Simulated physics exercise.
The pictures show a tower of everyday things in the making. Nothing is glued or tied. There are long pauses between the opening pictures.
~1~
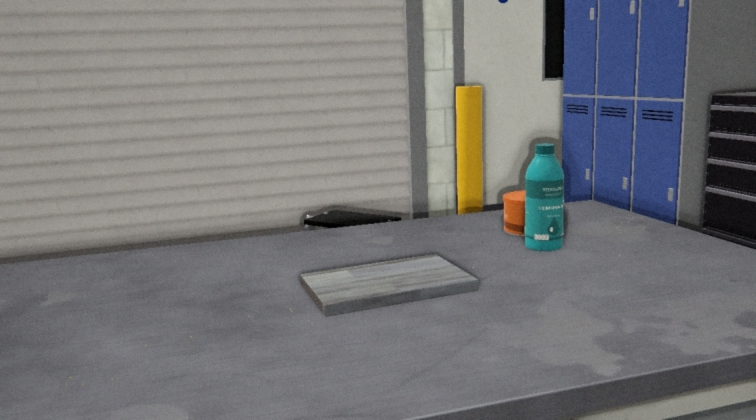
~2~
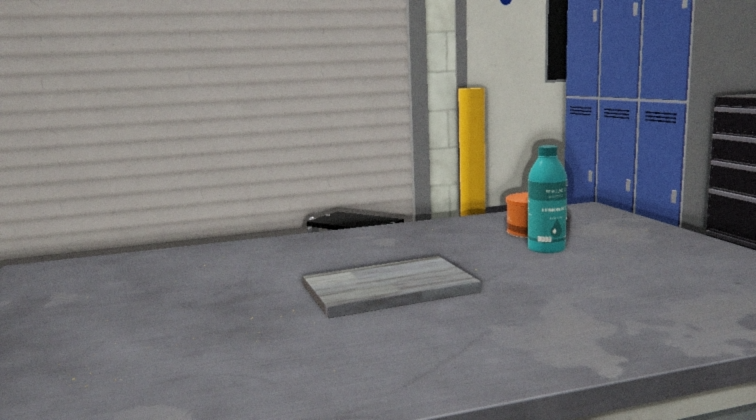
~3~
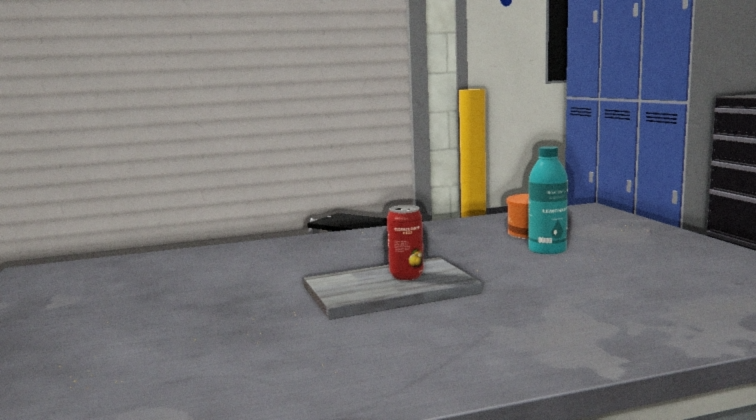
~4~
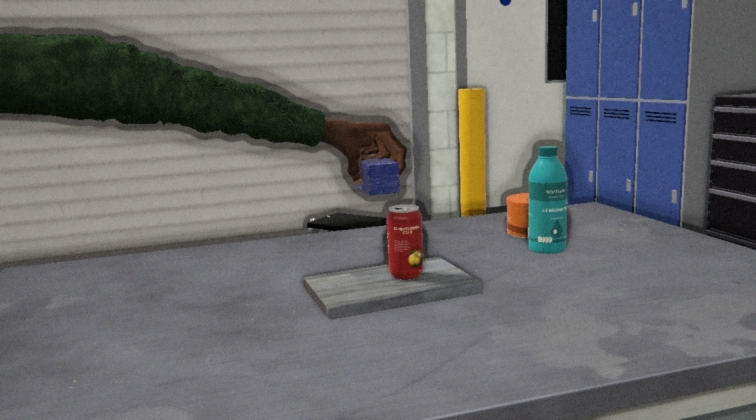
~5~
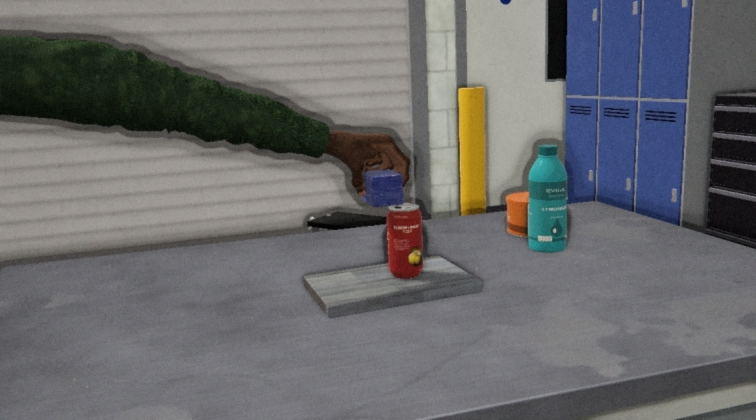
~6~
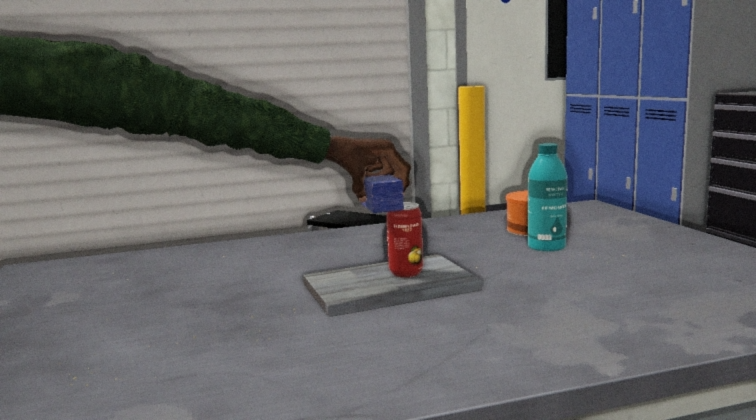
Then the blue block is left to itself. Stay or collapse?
In the end the pile comes apart.
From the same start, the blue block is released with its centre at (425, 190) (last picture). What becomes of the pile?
Then it gives way.
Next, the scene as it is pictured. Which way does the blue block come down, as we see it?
It goes to the left.
Then, 0.40 s on from there, blue block now fallen.
Then, 1.00 s on from there, nothing new.
In the end, fallen, blue block; the other 4 unmoved. At the end, from the last picture's camera, blue block near (341, 268). The pile gives way.
